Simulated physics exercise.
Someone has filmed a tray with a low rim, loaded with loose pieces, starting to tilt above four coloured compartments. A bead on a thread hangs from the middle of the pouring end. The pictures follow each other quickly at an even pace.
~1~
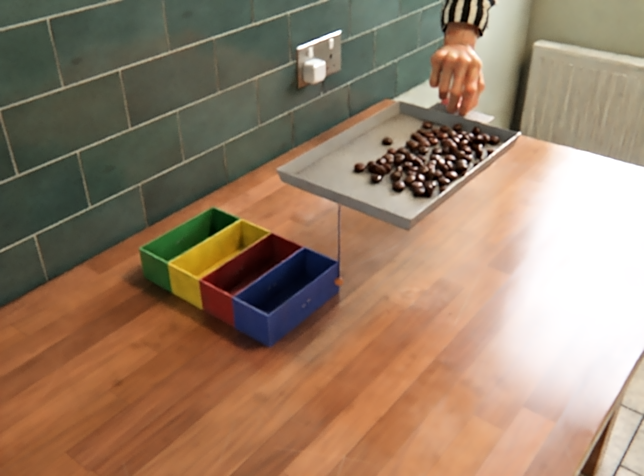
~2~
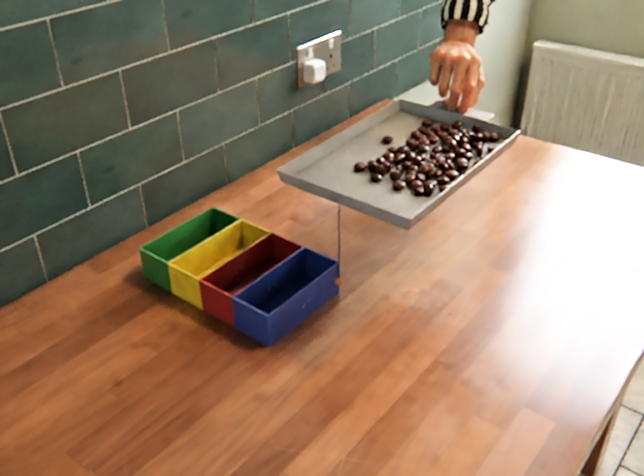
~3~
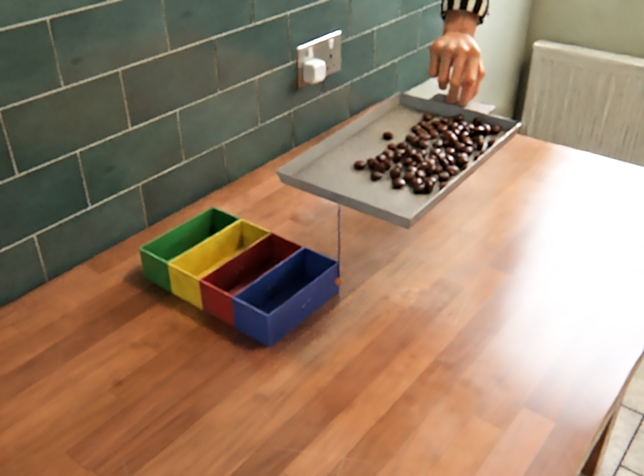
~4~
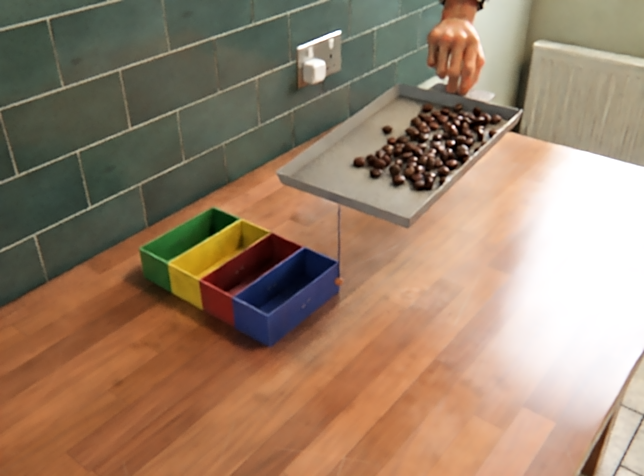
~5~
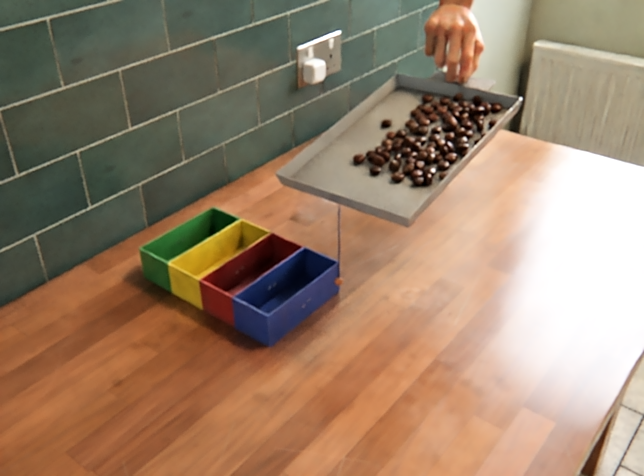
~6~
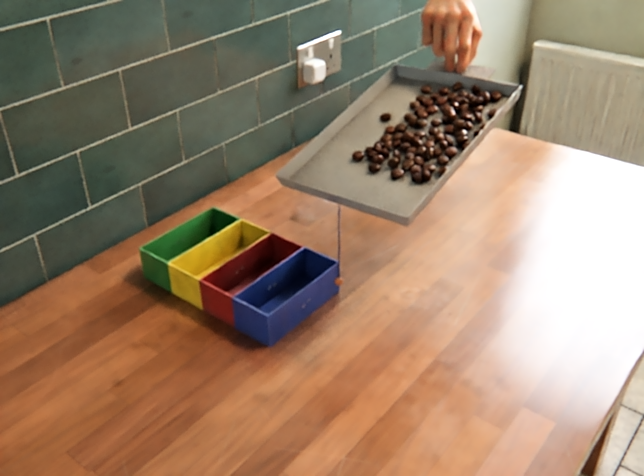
Hand raising the far end of a grey tray of dark chocolate drops, tilting it above green, yellow, red and blue compartments.
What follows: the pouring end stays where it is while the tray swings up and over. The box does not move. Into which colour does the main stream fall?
It favours the blue compartment.
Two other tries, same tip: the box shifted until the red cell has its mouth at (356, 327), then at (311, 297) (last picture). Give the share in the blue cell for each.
The first gives 0 %, the second 20 %.
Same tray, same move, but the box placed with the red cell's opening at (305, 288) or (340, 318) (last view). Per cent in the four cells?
In turn 90 and 100 in a hundred.
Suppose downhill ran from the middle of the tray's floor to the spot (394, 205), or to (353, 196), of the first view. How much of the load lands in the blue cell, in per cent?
First some 0, then 20 per cent.
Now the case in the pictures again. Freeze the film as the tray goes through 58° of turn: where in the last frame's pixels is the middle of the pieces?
Close to (329, 177).
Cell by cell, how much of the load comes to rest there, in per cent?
Green cell near 0; yellow cell near 0; red cell near 10; blue cell near 50.
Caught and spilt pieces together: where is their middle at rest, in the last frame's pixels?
Close to (284, 323).
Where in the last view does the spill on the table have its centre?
Close to (304, 350).
Just after the last frame, tray tipped steeply; almost all on the tray; about a tenth falling or outside the box.
A moment on, tray tipped right over; roughly a third on the tray; roughly a quarter in the blue cell; just a few in the red cell; roughly a third falling or outside the box.
Further on, tray tipped past a quarter turn; roughly half in the blue cell; about a tenth in the red cell; roughly half falling or outside the box.
When it is over, tray tipped past a quarter turn; roughly half in the blue cell; about a tenth in the red cell; not one in the yellow cell; not one in the green cell; roughly half outside the box.
